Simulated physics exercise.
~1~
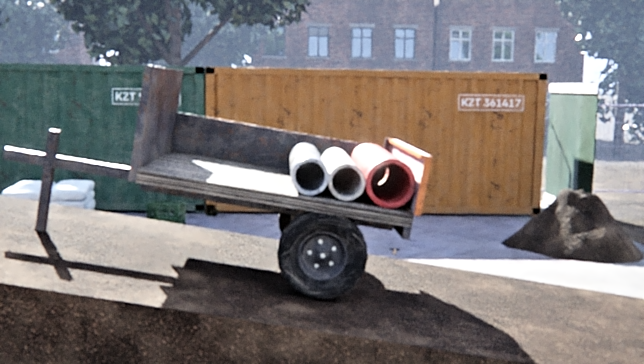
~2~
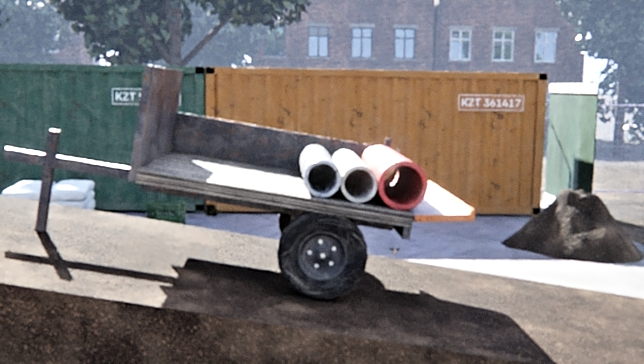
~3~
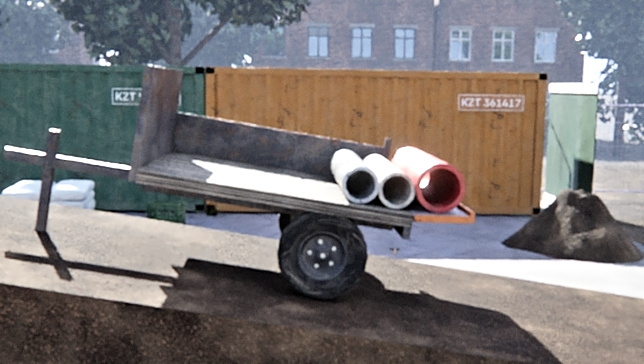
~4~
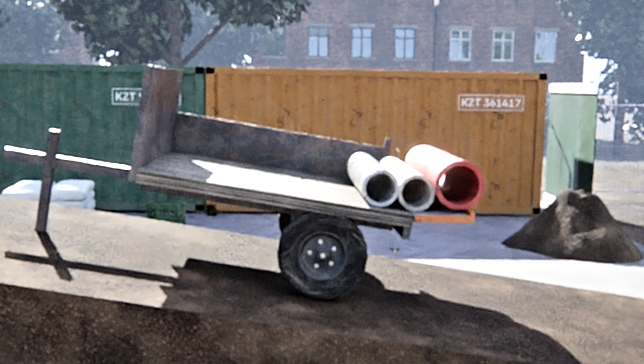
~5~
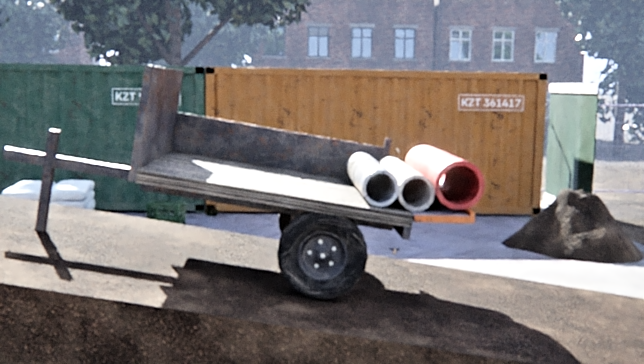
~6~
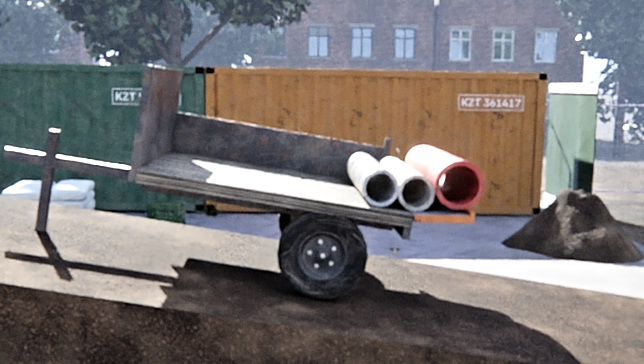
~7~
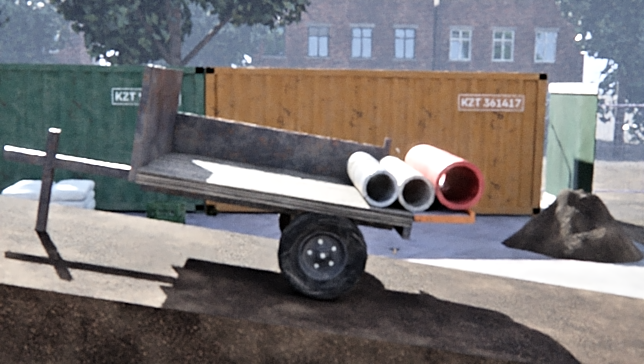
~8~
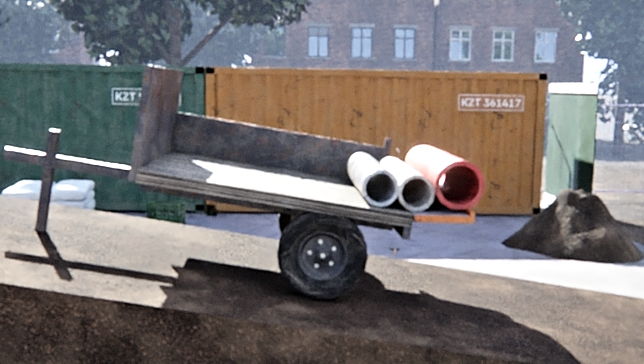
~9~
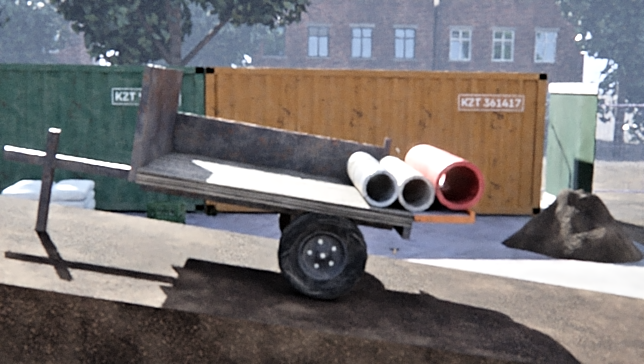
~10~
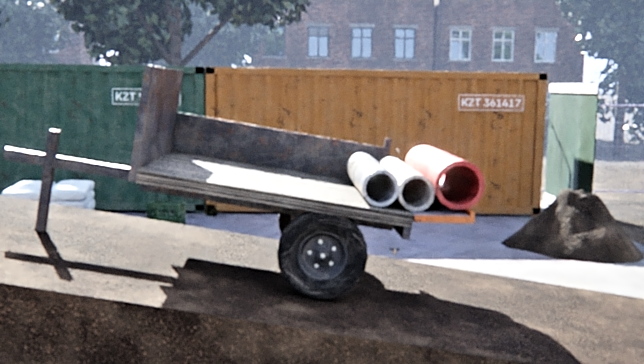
Three concrete pipes rolling right as a tilted trailer's tailgate drops, the red one stopping on the lowered gate, all staying aboard.
